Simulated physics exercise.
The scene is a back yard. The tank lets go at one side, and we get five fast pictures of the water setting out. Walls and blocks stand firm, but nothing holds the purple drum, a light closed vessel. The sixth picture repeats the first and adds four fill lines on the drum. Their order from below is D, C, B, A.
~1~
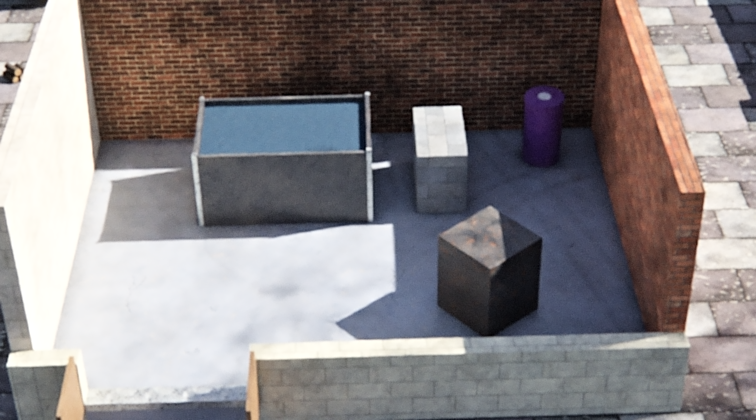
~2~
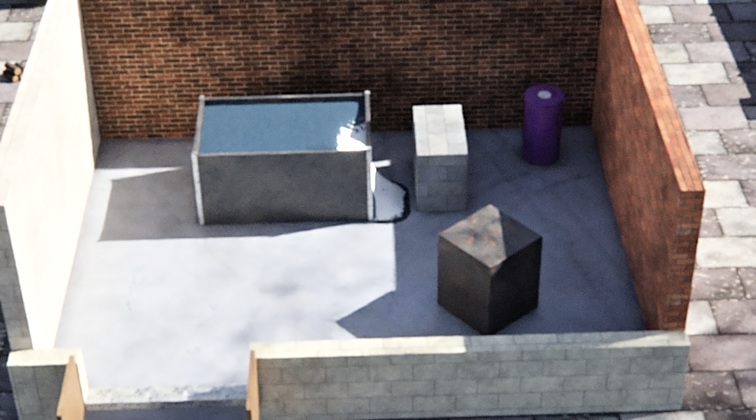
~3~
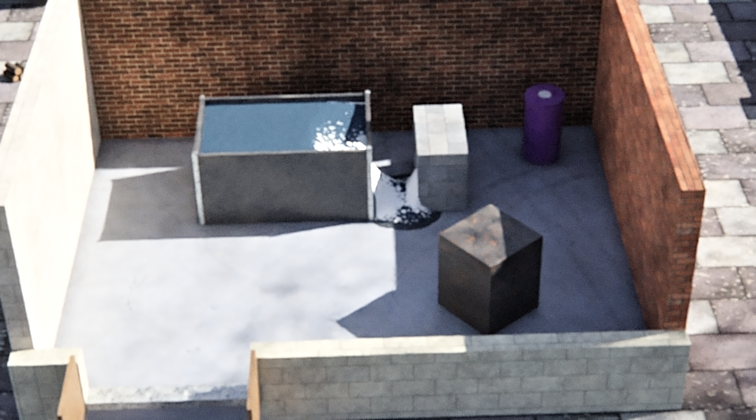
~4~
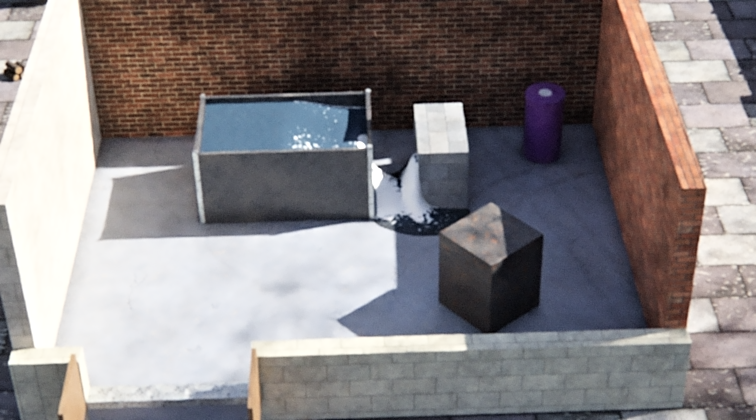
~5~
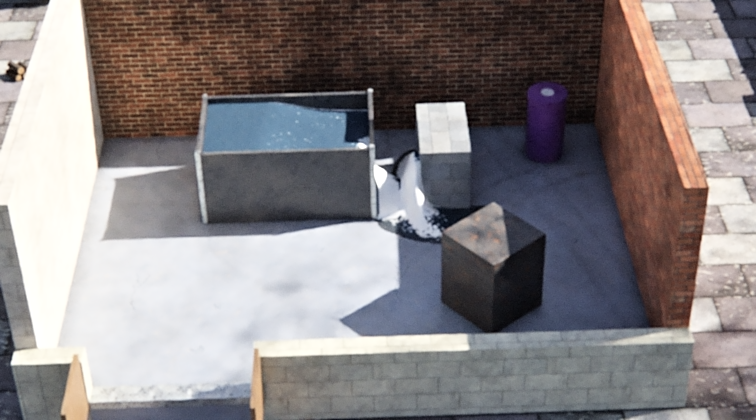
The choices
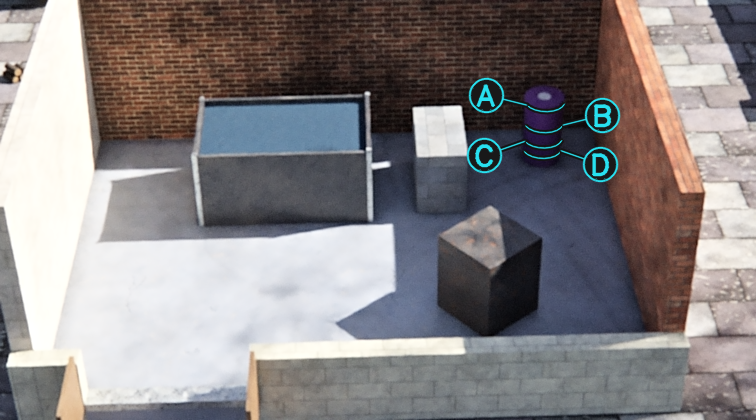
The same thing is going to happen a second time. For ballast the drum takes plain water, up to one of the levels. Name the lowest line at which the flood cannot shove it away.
That is line D.
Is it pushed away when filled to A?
No, not at all.
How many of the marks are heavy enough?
All of the four.
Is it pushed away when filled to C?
No, that is safe.
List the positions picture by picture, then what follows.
Lid of the purple drum at (545, 96); tank full, its middle at (284, 130); open gate at (166, 350).
Water covers 1 % of the ground, mostly out of sight from here.
Water covers 2 % of the ground and is seen nearest the drum at (422, 208).
Water covers 3 % of the ground and is seen nearest the drum at (422, 200).
Lid of the purple drum at (548, 92); water covers 5 % of the ground and is seen nearest the drum at (419, 187).
On the marked copy, A at (547, 111); B at (545, 132); C at (544, 148); D at (544, 158); from the bottom up D, C, B, A.
With A, it does not move.
With B, it does not move.
With C, it does not move.
With D, it does not move.
